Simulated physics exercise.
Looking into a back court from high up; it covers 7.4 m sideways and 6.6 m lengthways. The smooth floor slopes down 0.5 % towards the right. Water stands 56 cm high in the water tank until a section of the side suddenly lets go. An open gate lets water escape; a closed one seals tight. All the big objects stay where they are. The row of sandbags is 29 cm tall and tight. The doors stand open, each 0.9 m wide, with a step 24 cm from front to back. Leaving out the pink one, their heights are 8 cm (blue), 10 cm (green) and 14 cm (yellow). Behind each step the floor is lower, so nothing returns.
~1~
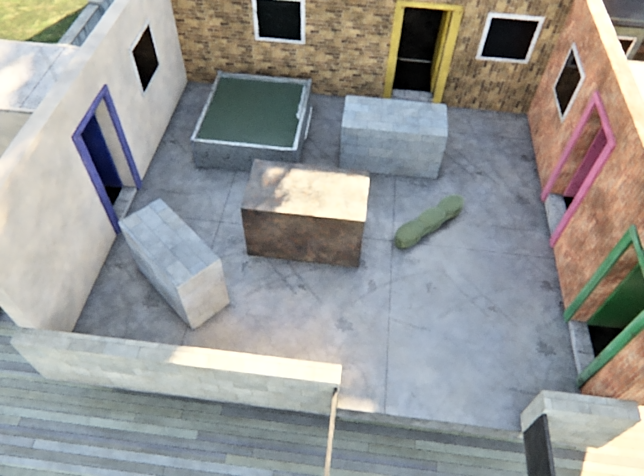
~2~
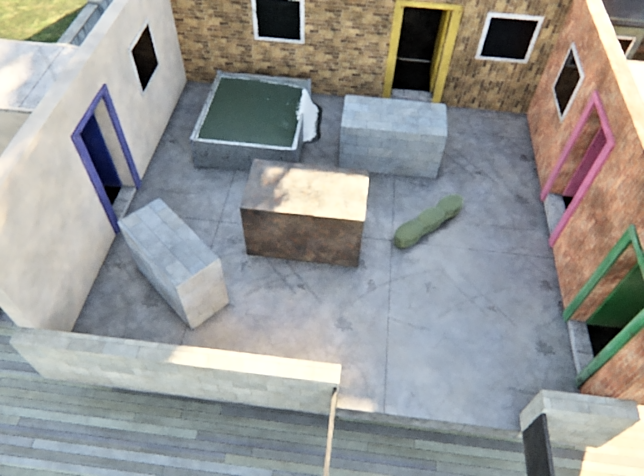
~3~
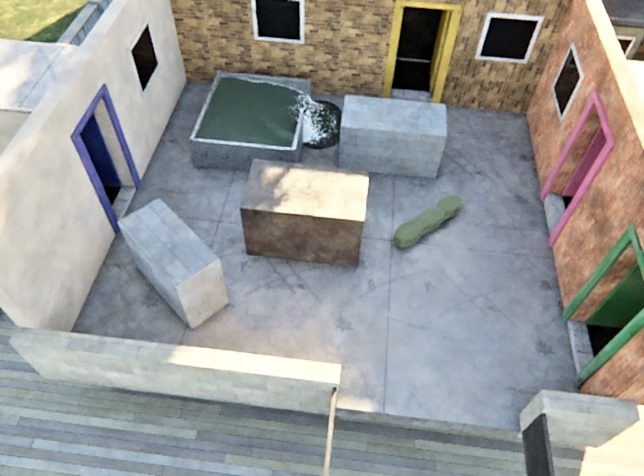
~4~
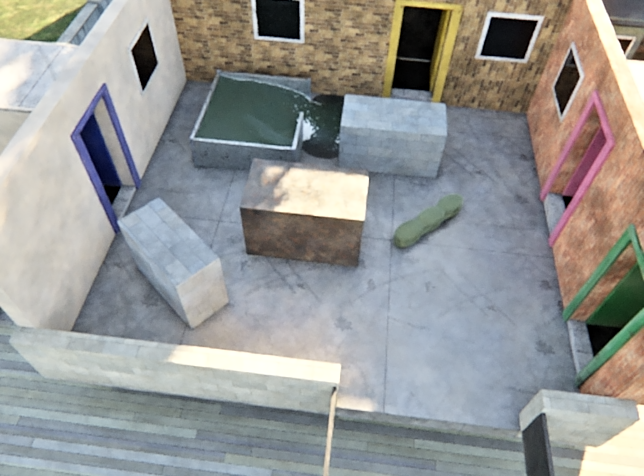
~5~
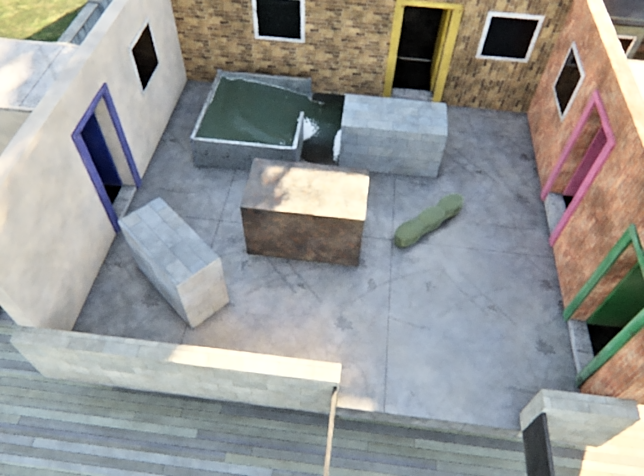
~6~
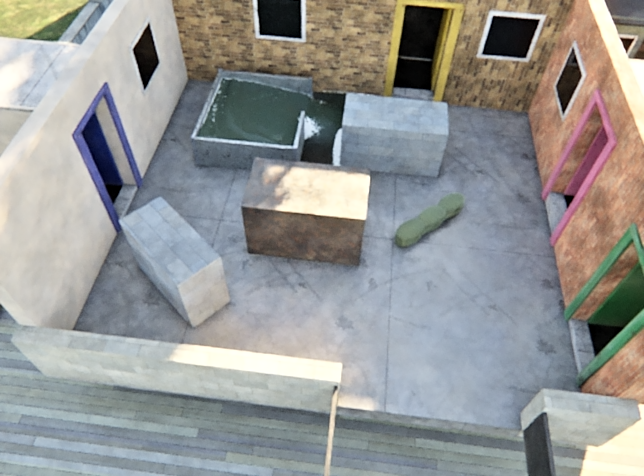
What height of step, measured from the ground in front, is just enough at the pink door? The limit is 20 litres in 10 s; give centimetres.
Close to 5.5 cm is just enough.
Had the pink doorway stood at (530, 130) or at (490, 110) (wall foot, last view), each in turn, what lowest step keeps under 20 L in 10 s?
About 31 and 20 cm.
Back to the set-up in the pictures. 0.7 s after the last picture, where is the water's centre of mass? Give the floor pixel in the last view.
Around (295, 131).
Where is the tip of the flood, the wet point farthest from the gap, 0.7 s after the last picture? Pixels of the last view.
Around (514, 130).
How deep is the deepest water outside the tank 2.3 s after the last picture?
Roughly 36 cm.
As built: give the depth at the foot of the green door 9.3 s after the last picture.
Roughly 8.5 cm deep.
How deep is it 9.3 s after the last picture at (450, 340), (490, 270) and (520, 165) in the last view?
Roughly 5, 4 and 7 cm, in turn.
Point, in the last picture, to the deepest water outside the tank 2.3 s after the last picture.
At about (529, 115).
Then, 0.7 s after the last picture water covers 15 % of the floor, deepest (32 cm) near (314, 116); it has not reached the pink door.
Then, 2.3 s after the last picture water covers 25 % of the floor, deepest (36 cm) near (529, 115); 5 cm at the pink door, 0 litres in over its 24 cm step.
Then, 9.3 s after the last picture water covers 75 % of the floor, deepest (10 cm) near (582, 394); 7 cm at the pink door, 0 litres in over its 24 cm step.
At the pink door as built, the water peaked near 9 cm, 5.3 s after the last picture.
With a step of 4.5 cm, 30 litres would have come in within the 10 s; with 6 cm, 13 litres. So under 20 litres takes about 5.5 cm.
